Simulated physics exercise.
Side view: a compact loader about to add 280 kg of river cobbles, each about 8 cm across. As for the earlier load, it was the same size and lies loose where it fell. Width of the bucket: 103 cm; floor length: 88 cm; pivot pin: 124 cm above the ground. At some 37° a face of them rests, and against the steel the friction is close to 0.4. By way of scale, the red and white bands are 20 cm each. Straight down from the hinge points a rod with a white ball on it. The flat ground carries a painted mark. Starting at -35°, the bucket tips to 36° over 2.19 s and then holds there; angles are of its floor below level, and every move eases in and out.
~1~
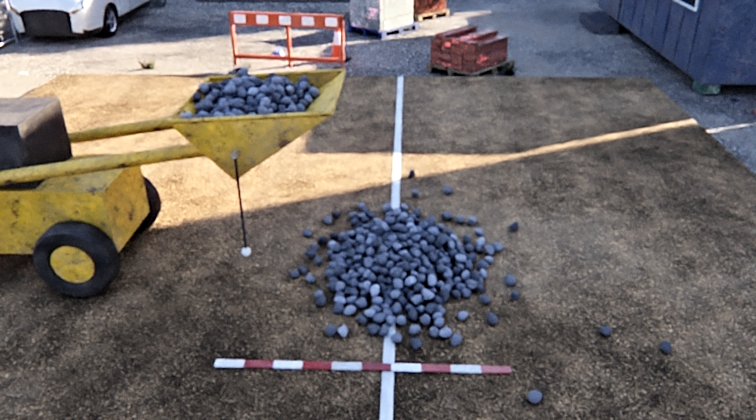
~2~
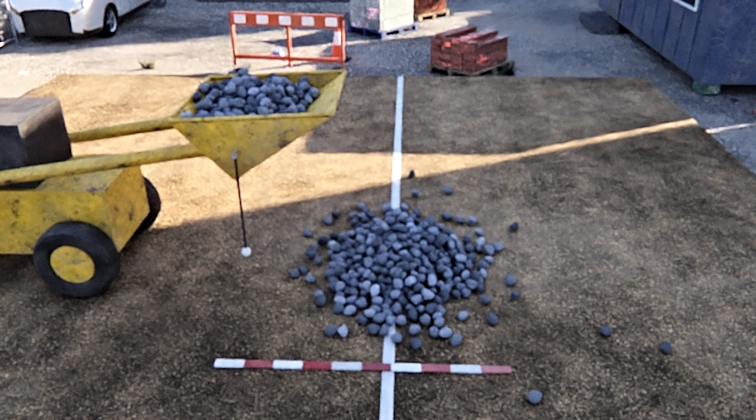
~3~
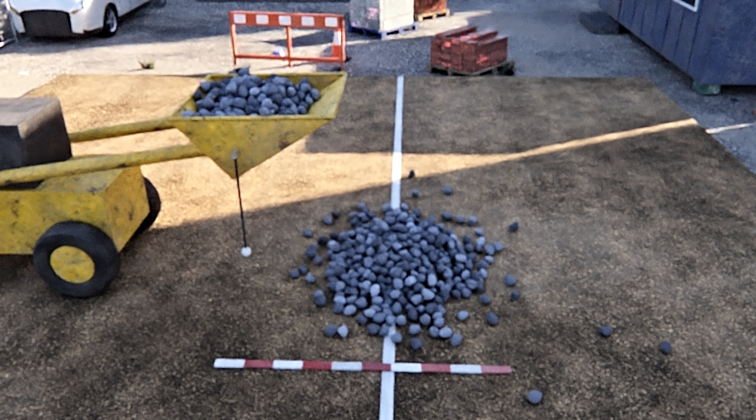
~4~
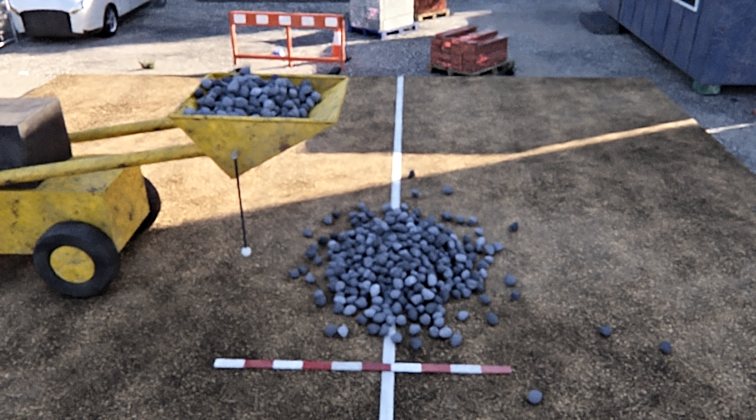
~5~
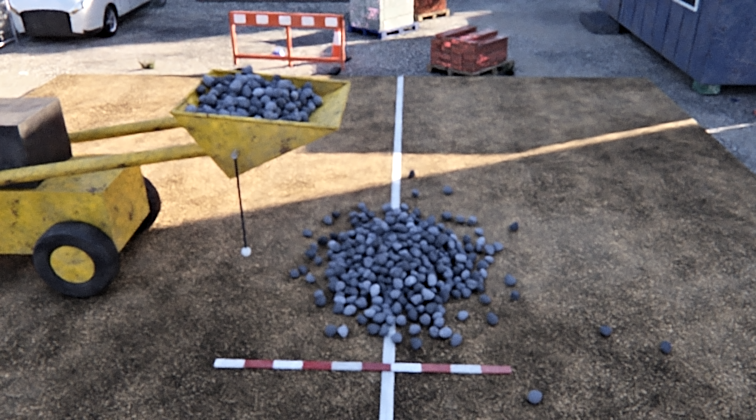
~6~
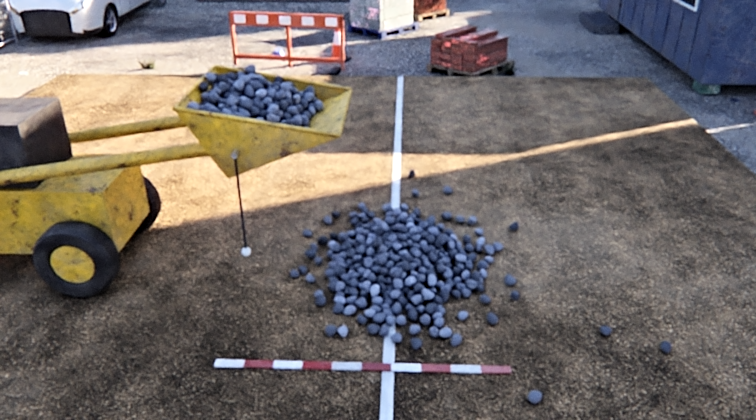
On a brown gravelly yard crossed by a white line, a yellow loader at left holds a bucket of grey stones beside a loose pile on the ground. The raised bucket slowly tilts a little, its right lip lowering slightly, while the stones inside shift slightly left and the pile stays still.
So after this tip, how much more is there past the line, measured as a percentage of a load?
About 33 out of 100.
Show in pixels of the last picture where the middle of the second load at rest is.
(373, 252).
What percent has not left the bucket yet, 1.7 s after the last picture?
Around 25 in a hundred.
Then, 1.0 s after the last picture the floor is at 25°; in per cent of one load, 95 in the bucket, 51 short of the line, 55 past the line; the foremost stones are at (537, 290).
Then, 1.7 s after the last picture the floor is at 36°; in per cent of one load, 26 in the bucket, 112 short of the line, 62 past the line; the foremost stones are at (537, 290).
Then, 2.0 s after the last picture the floor is at 36°; in per cent of one load, 1 in the bucket, 119 short of the line, 80 past the line; the foremost stones are at (537, 290).
Then, 4.6 s after the last picture the floor is at 36°; in per cent of one load, 0 in the bucket, 112 short of the line, 88 past the line; the foremost stones are at (543, 294). Net gain past the line, 33.
